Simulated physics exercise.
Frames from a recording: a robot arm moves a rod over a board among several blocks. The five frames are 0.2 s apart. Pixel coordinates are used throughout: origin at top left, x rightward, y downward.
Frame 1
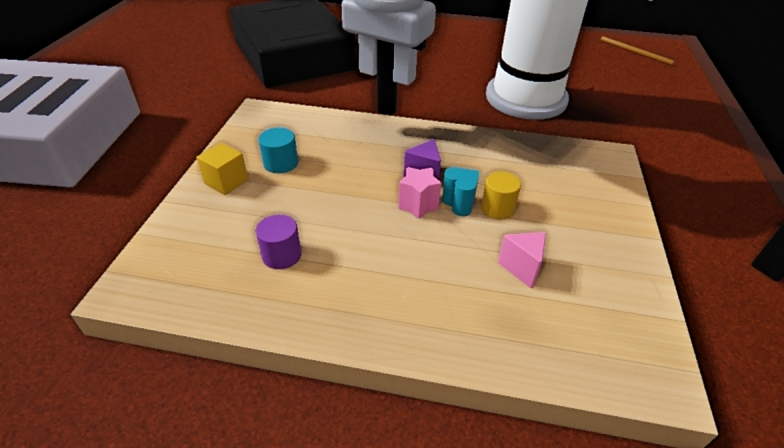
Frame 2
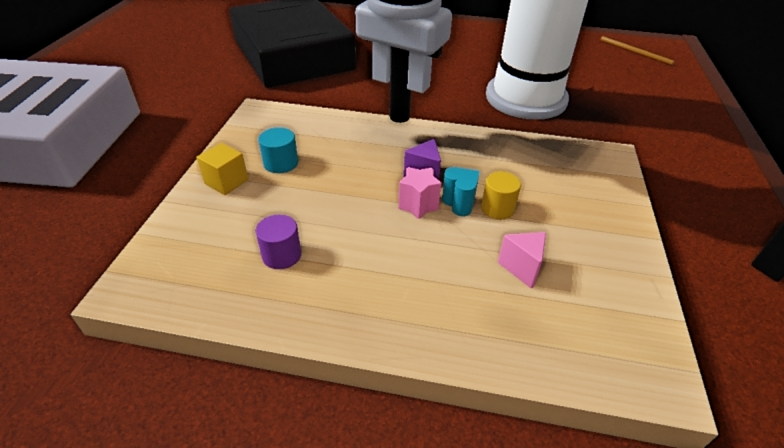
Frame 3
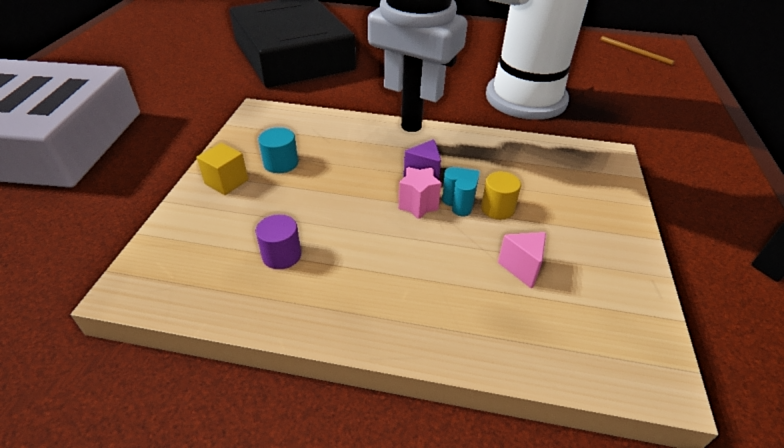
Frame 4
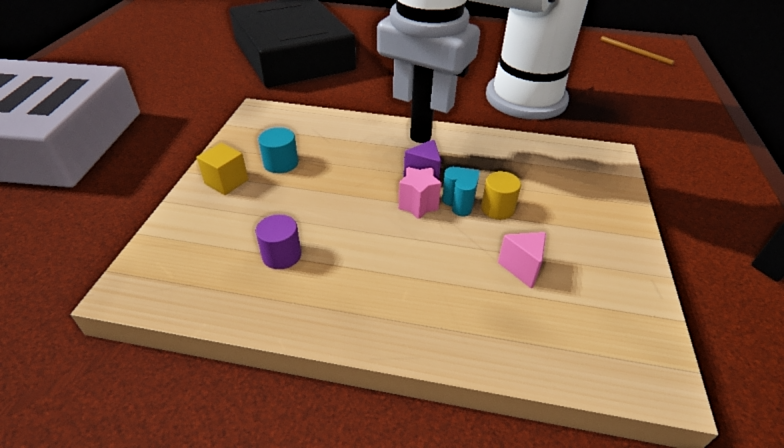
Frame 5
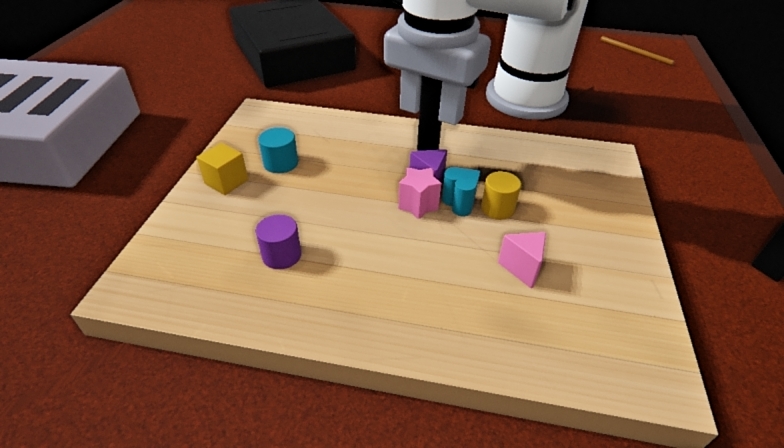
The clip opens on a robot arm holding a dark rod at the far edge of a wooden board scattered with colourful blocks. The rod moves steadily nearer and slightly right, reaching the purple triangular block behind the pink star and nudging it slightly right, while the other blocks stay still.
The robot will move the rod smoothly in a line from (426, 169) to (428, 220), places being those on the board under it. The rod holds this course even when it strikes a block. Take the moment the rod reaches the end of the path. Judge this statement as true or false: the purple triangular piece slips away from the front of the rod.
Verdict: False.
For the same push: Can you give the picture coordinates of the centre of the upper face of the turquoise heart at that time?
I'd place it at (474, 188), taking the centre of its top.
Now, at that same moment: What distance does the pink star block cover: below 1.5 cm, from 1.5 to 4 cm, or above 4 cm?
Range: Over 4 cm.
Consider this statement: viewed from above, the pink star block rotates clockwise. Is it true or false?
That statement is accurate.
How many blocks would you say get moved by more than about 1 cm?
That push would leave three or more blocks displaced by more than about 1 cm.
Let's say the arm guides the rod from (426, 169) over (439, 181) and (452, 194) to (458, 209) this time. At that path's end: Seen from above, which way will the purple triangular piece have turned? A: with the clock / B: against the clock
That would be A.
What follows on the original path. Halfway along, rod at (429, 173); pink star block at (413, 192), turned 40° clockwise; purple triangular piece at (439, 181); turquoise heart at (472, 182), turned 30° anticlockwise.
At the end, rod at (430, 199); pink star block at (405, 208), turned 80° clockwise; purple triangular piece at (447, 207), turned 25° anticlockwise; turquoise heart at (474, 188), turned 65° anticlockwise; yellow circle unmoved.
